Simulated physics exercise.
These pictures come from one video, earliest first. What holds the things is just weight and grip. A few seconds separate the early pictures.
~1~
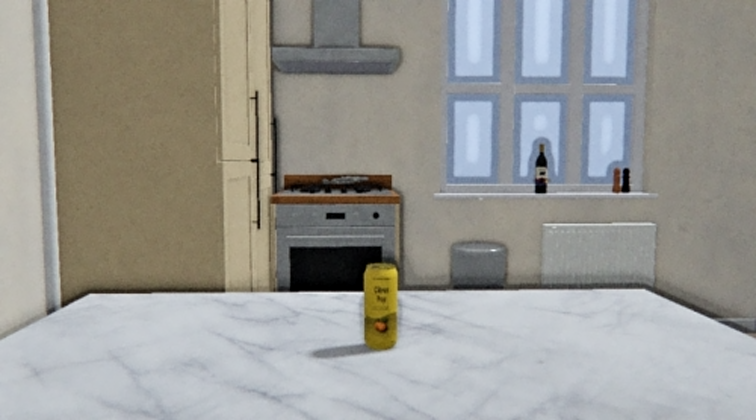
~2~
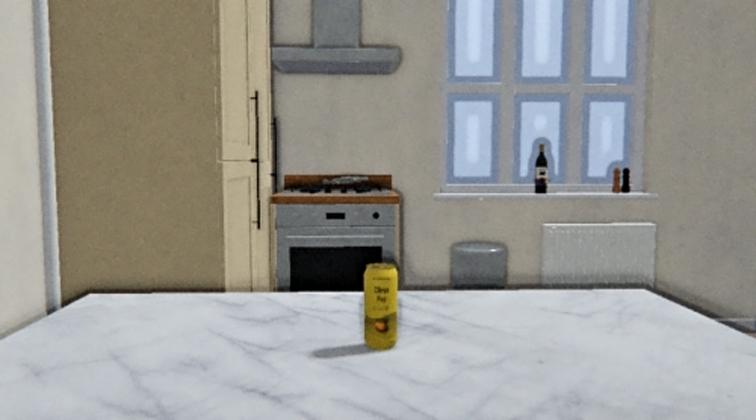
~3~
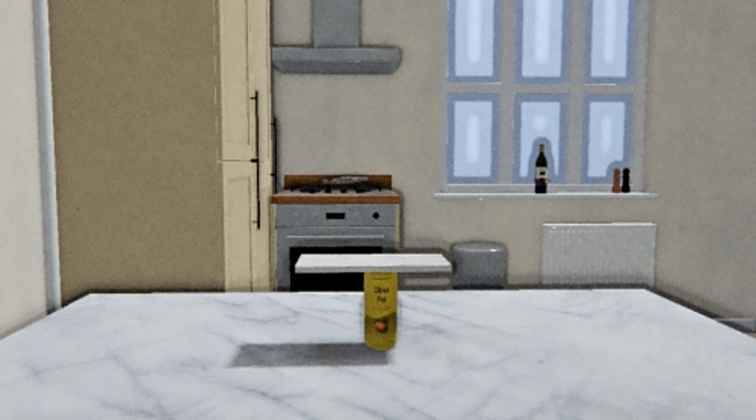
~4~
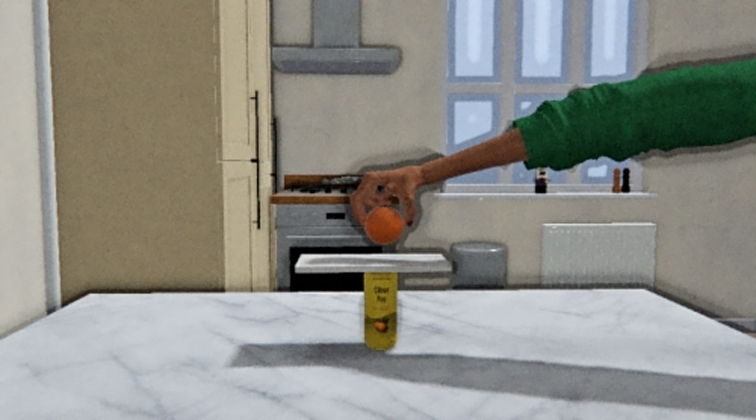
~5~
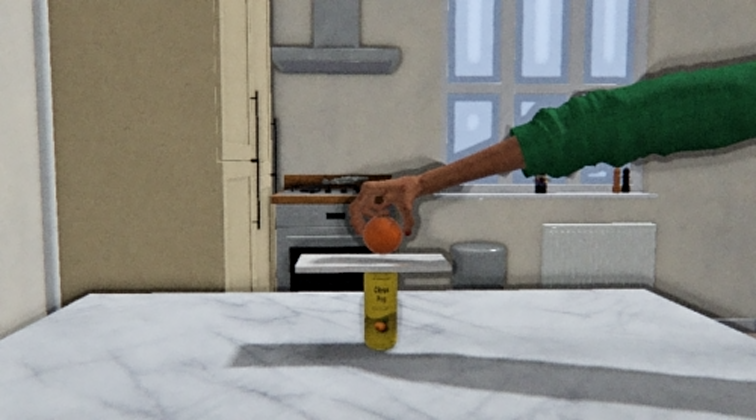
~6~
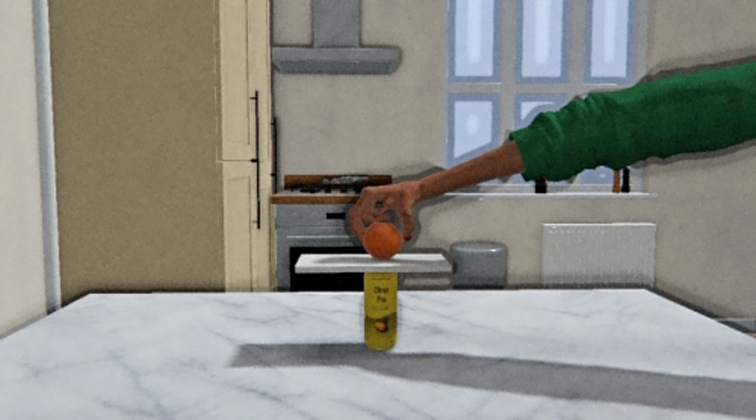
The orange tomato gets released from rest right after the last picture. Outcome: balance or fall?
Balance.
Then, 0.40 s on from there, no change.
Then, 1.10 s on from there, orange tomato resting near (383, 241).
In the end, all 3 unmoved. At the end, from the last picture's camera, orange tomato near (383, 241). The stack stays up.
